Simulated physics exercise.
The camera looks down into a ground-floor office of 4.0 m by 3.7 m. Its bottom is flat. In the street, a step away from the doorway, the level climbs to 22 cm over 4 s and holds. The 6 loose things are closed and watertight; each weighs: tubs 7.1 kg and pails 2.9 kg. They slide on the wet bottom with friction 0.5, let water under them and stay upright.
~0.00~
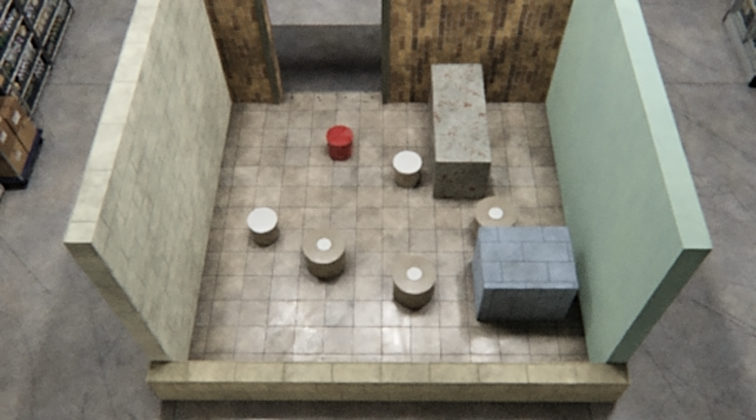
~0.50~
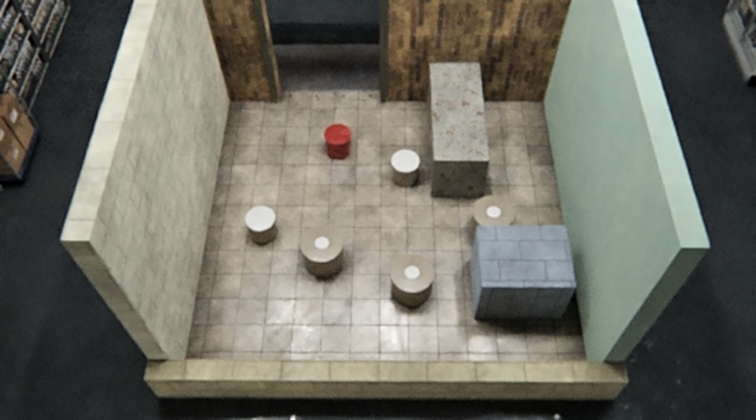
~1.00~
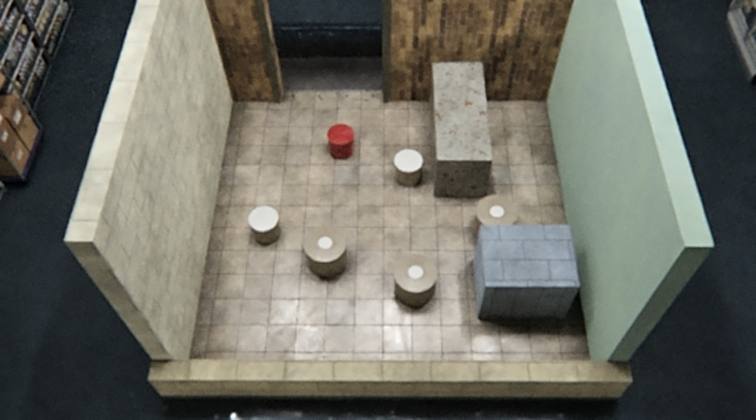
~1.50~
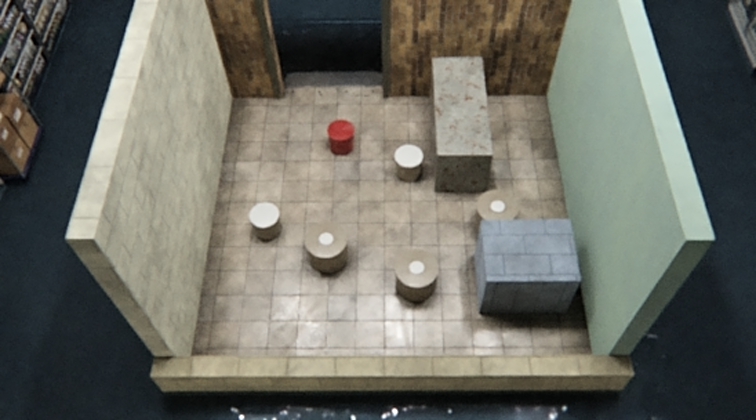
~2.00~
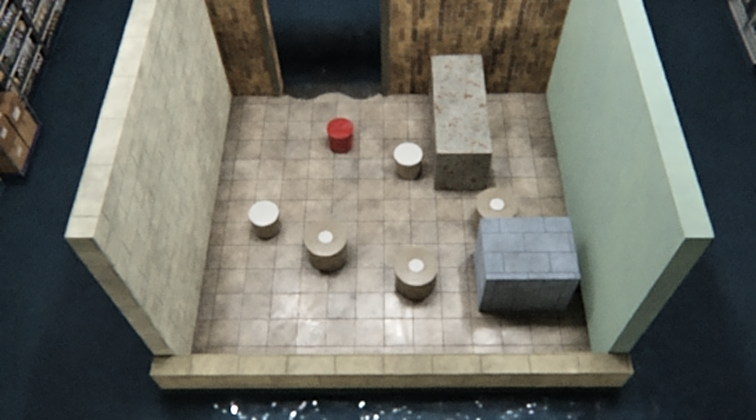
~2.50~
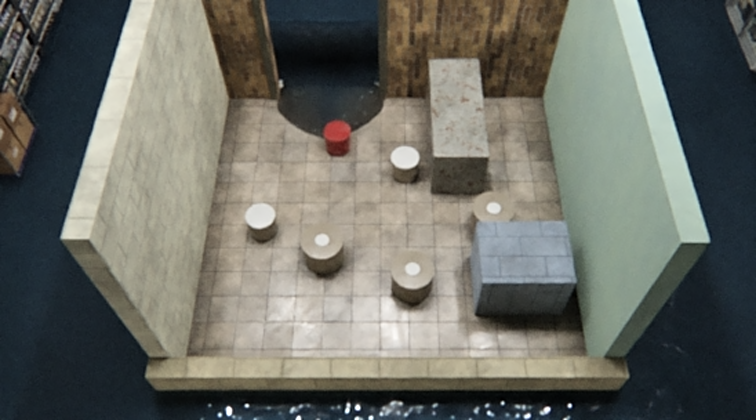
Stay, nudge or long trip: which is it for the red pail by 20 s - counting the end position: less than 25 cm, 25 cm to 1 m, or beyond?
The red pail ends far away.
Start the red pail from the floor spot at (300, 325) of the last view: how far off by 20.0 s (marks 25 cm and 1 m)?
It gets carried off.
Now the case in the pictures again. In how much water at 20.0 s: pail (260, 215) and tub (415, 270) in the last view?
About 21 and 25 cm.
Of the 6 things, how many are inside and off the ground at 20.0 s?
I count 6.
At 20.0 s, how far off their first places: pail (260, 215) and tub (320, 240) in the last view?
In turn: 200 cm, 140 cm.
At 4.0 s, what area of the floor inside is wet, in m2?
About 5.0 m2.
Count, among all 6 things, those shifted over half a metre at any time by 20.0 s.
I count 6.
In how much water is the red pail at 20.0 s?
Roughly 23 cm.
After 4.0 s the red pail is near (354, 200), 1.0 m from its start, aground; 0 afloat.
After 9.0 s the red pail is near (414, 294), 2.4 m from its start, afloat; 5 afloat.
After 16.0 s the red pail is near (553, 217), 2.7 m from its start, afloat; 6 afloat.
After 20.0 s the red pail is near (509, 218), 2.3 m from its start, afloat; 6 afloat.
